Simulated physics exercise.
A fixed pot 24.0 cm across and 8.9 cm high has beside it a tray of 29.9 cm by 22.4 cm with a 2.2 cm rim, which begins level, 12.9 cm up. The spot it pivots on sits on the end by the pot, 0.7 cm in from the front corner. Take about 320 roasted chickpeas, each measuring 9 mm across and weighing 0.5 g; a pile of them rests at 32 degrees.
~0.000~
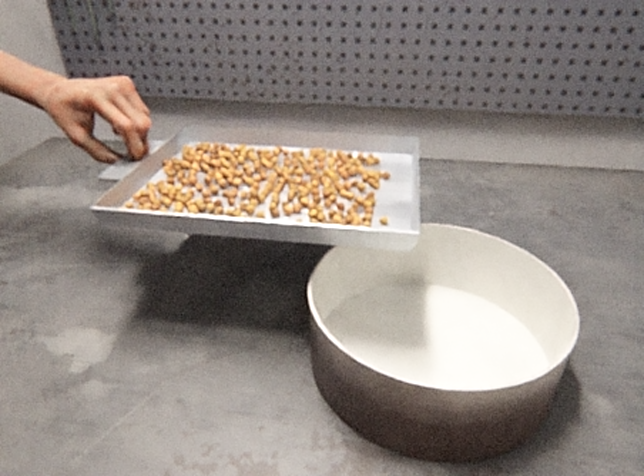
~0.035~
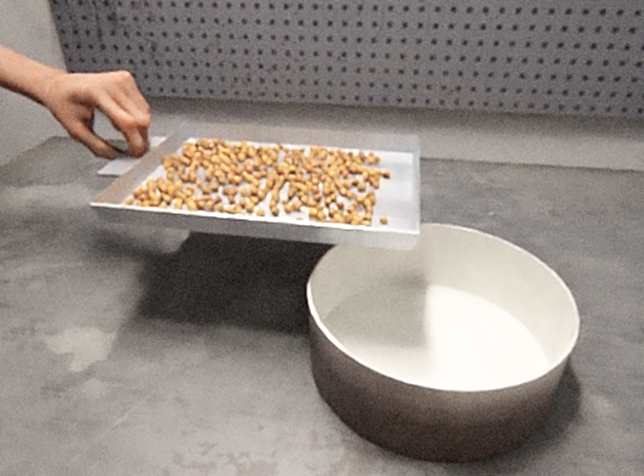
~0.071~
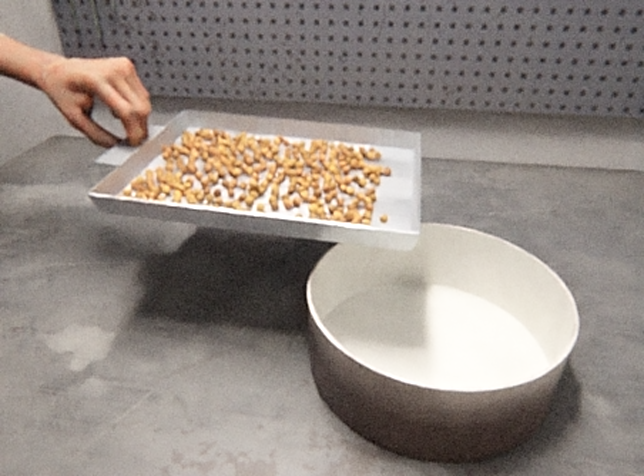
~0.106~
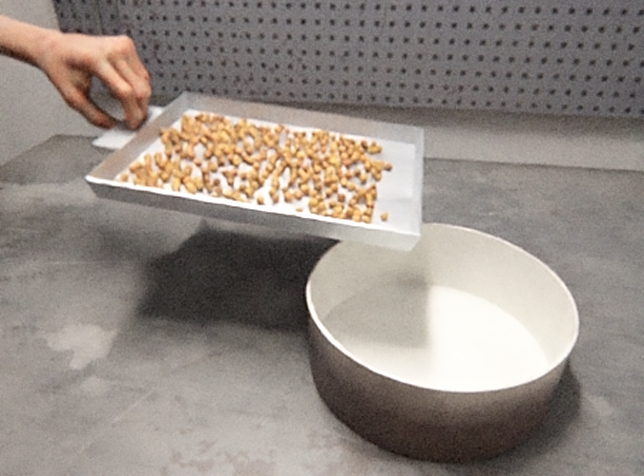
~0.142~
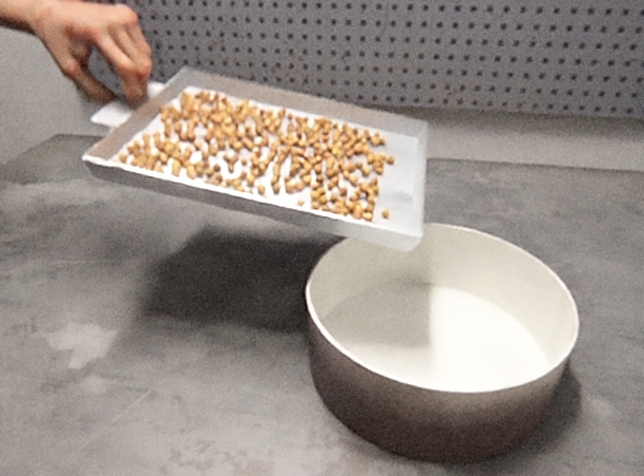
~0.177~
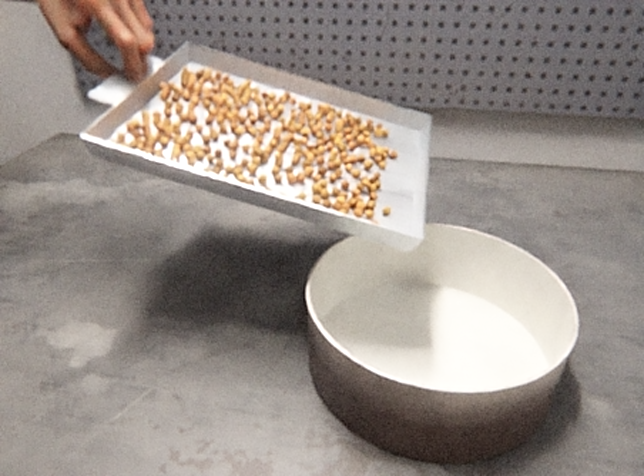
To begin with, a hand at the left grips a shallow metal tray of roasted chickpeas, held level beside a round pot on a grey surface. The hand then lifts the tray's left end, slowly at first and then faster, until it slopes down to the right, the chickpeas staying spread across it.
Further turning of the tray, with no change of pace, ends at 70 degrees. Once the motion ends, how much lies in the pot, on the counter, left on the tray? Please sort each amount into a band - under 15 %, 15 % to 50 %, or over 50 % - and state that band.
Pot: Over 50 %; counter: Under 15 %; tray: 15 % to 50 %.
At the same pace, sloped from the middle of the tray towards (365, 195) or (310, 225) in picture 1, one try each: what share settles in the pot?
Near 35 and 55 per cent, in that order.
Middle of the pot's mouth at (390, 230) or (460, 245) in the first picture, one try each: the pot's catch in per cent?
About 5 and 55 per cent.
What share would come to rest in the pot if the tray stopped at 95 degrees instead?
Estimated share: About 100 %.
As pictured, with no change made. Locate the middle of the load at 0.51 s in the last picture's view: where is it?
Near (382, 139).
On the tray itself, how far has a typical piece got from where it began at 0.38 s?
Displacement on the tray: About 2 cm.
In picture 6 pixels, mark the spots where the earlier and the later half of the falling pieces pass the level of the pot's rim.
Earlier half at about (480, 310), later half at about (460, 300) in pixels.
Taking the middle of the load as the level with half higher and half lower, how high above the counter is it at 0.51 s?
Roughly 22 cm.
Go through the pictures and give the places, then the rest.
In the first frame, tray tilt 0 degrees, front corners at (98, 205) and (413, 229); middle of the pieces at (257, 180); pot at (438, 288).
In the second frame, tray tilt 1 degrees, front corners at (97, 202) and (413, 229); middle of the pieces at (257, 177).
In the third frame, tray tilt 3 degrees, front corners at (95, 192) and (414, 230); middle of the pieces at (257, 170).
In the fourth frame, tray tilt 7 degrees, front corners at (93, 176) and (415, 231), lowest corner right front; middle of the pieces at (258, 160).
In the fifth frame, tray tilt 11 degrees, front corners at (90, 156) and (416, 232), lowest corner right front; middle of the pieces at (259, 145).
In the sixth frame, tray tilt 16 degrees, front corners at (89, 135) and (418, 233), lowest corner right front; middle of the pieces at (261, 131); pot at (436, 288). The tray's pace is about 140 degrees a second.
Then, at 0.38 s, tilt 45 degrees; the tray holds 100 %, the pot 0 %.
After 0.51 s, tilt 63 degrees; the tray holds 100 %, the pot 0 %.
After 0.77 s, tilt 70 degrees; the tray holds 40 %, the pot 55 %.
By 1.8 s all is still; pot 70 %, counter 0 %, tray 25 %.
